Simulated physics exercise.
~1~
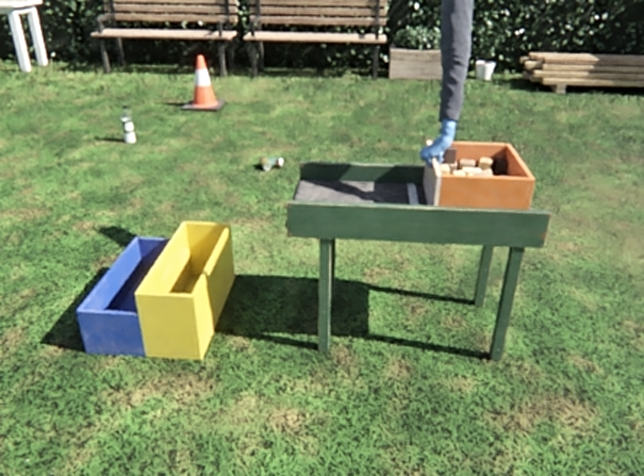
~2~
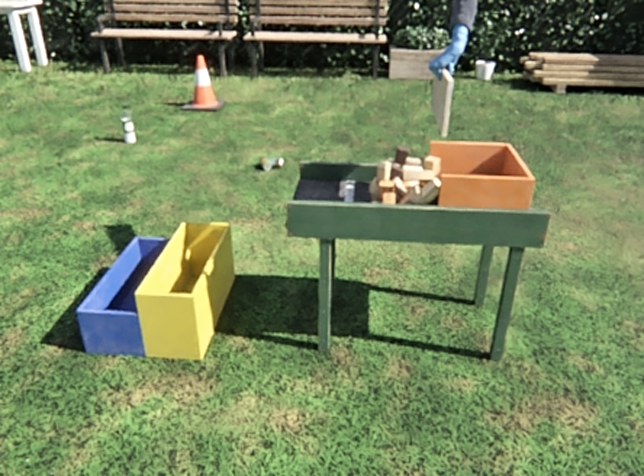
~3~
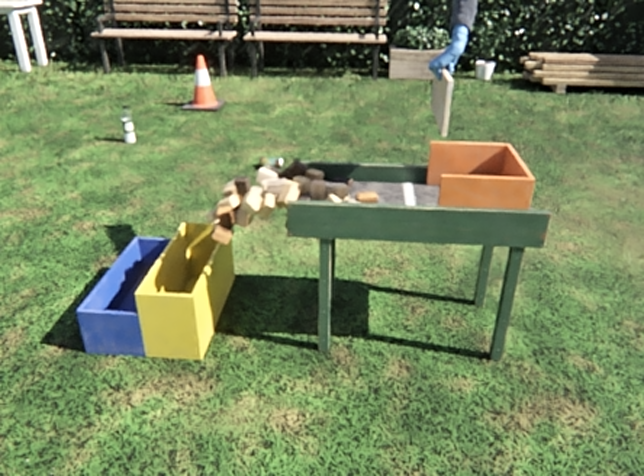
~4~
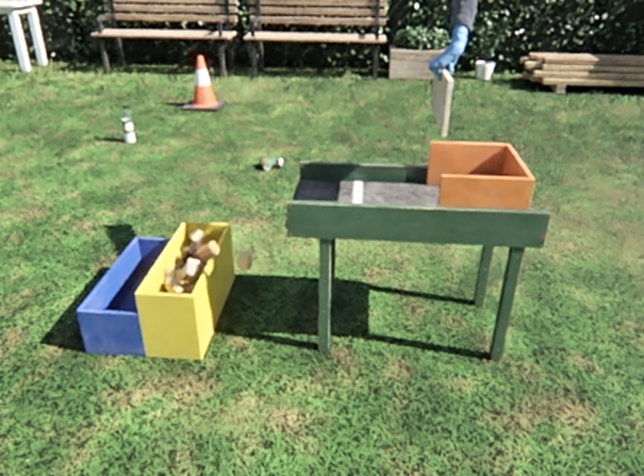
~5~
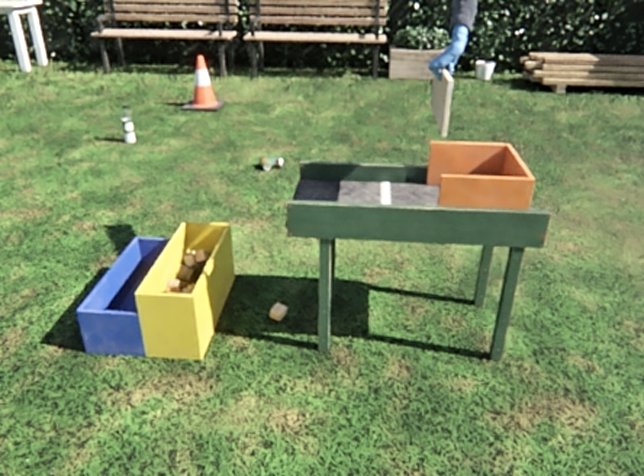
A gloved hand grips a gate at the side of an orange pen full of wooden blocks, set on a green table with a dark belt on a sunny lawn. The hand lifts the gate clear, and the blocks ride out leftward in a loose heap. They spread along the belt and spill off its left end in a tumbling stream toward a long yellow bin. Most drop inside, while one block falls short. At the end the blocks lie in the yellow bin, the single stray rests on the grass between bin and table, and the orange pen stands empty.
